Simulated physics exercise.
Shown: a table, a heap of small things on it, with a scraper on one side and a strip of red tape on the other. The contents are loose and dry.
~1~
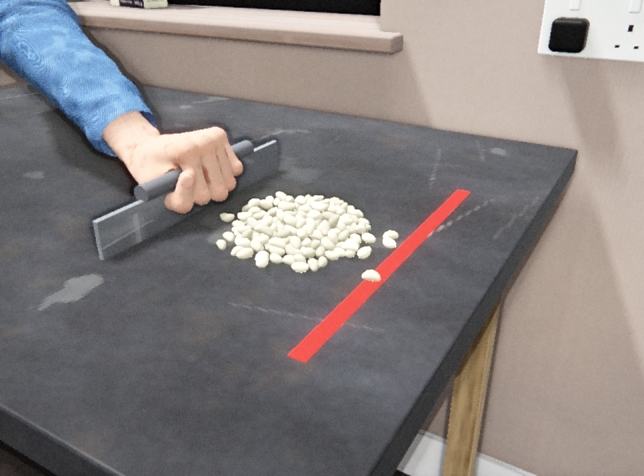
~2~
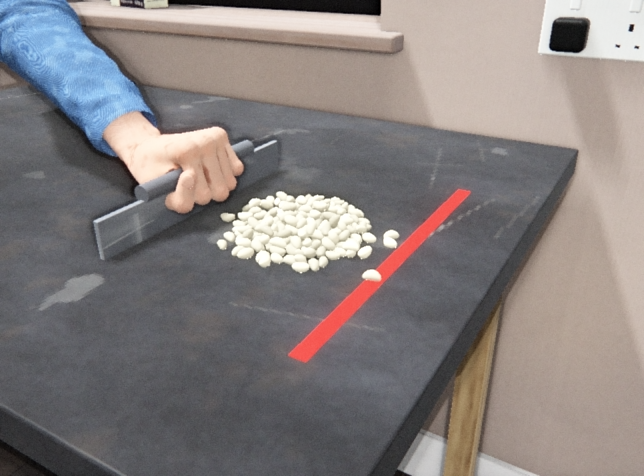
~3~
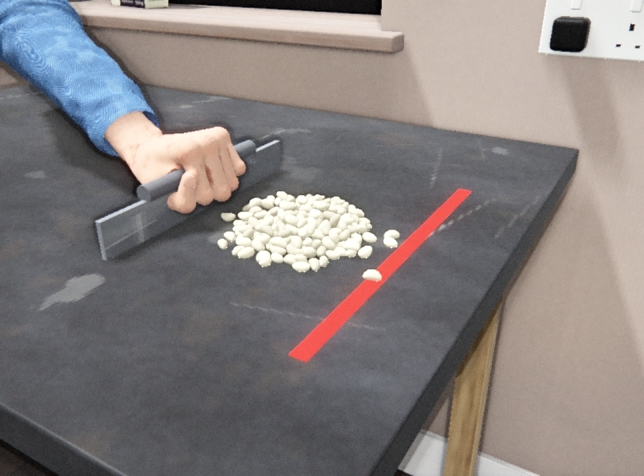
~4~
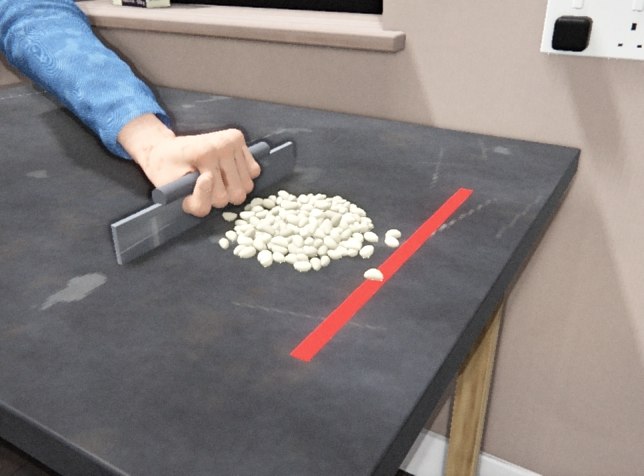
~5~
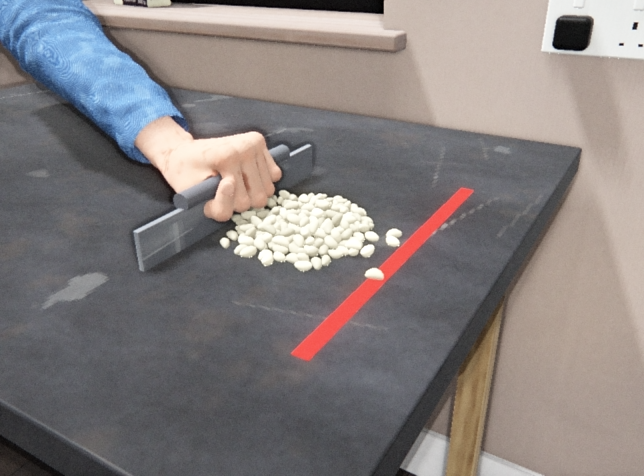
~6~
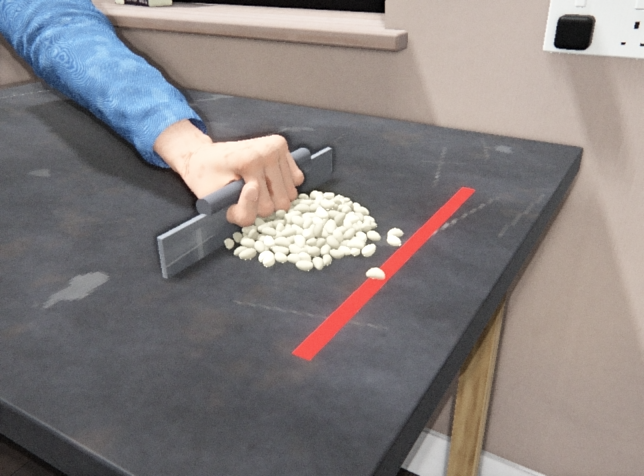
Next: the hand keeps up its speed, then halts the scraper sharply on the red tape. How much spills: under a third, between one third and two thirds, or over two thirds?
The share that drops is going to stay below a third.
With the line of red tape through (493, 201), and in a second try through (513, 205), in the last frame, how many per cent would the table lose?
First try about 60 per cent, second about 80 per cent.
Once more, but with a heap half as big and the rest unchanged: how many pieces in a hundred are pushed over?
Roughly 0 per cent.
Shortly afterwards, scraper still moving, near (335, 202); heap all on the table, its front near (443, 248).
Next, scraper stopped at the red tape; heap a little over the edge.
In the end, scraper stopped at the red tape; heap a little over the edge.
